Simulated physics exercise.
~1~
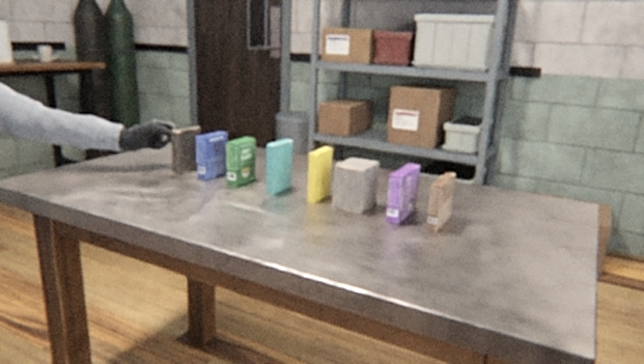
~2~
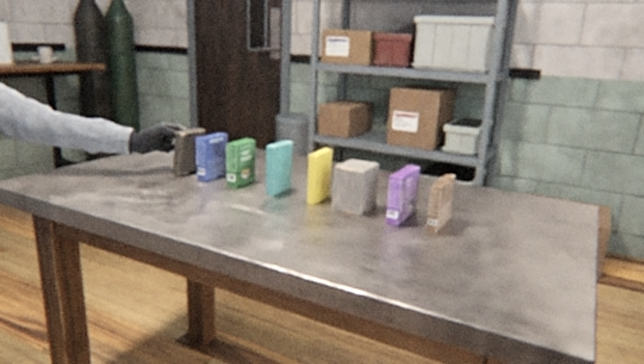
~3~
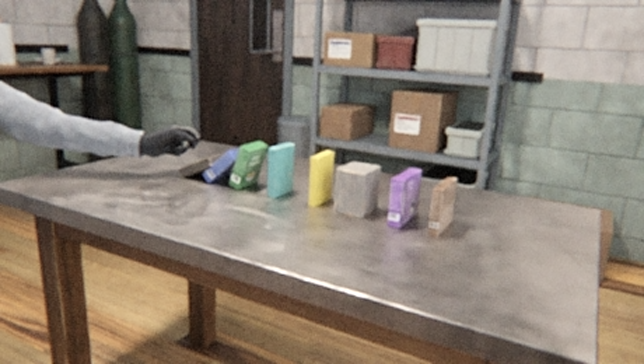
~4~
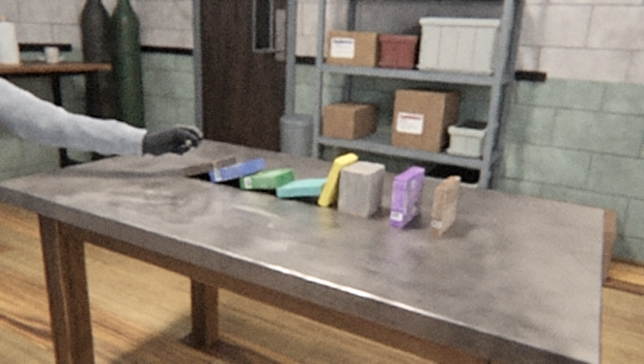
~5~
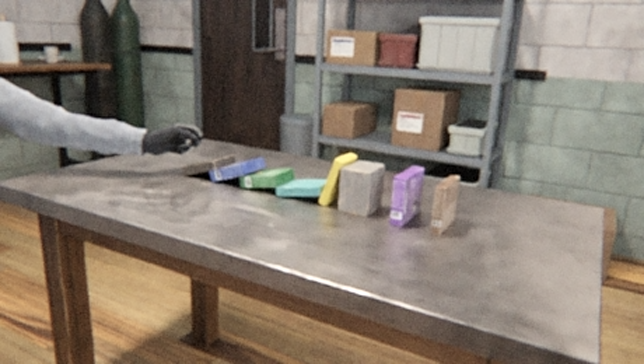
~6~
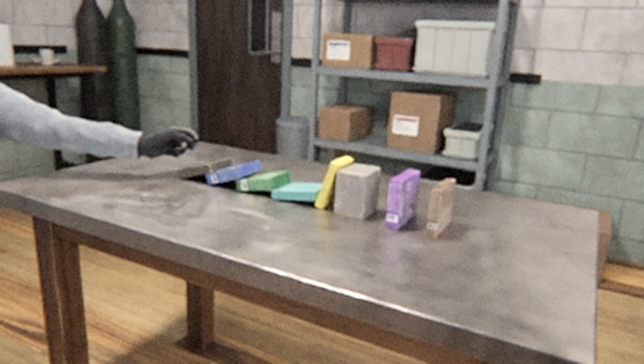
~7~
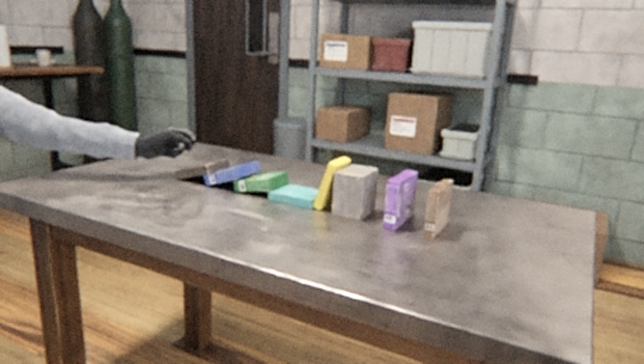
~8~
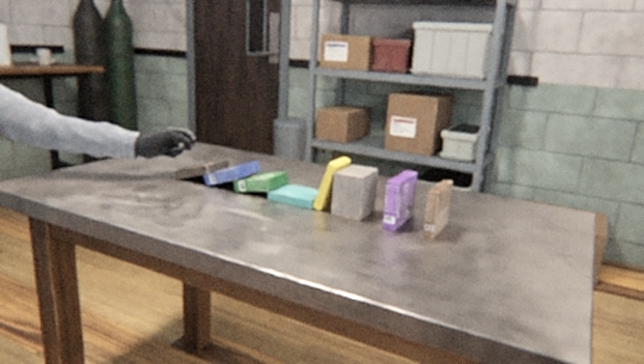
A row of small boxes toppled like dominoes across a metal table after a gloved hand tipped the black one rightward, knocking down the blue, green and turquoise ones, until the yellow one leaned on the grey block, which stayed standing with the purple and brown.
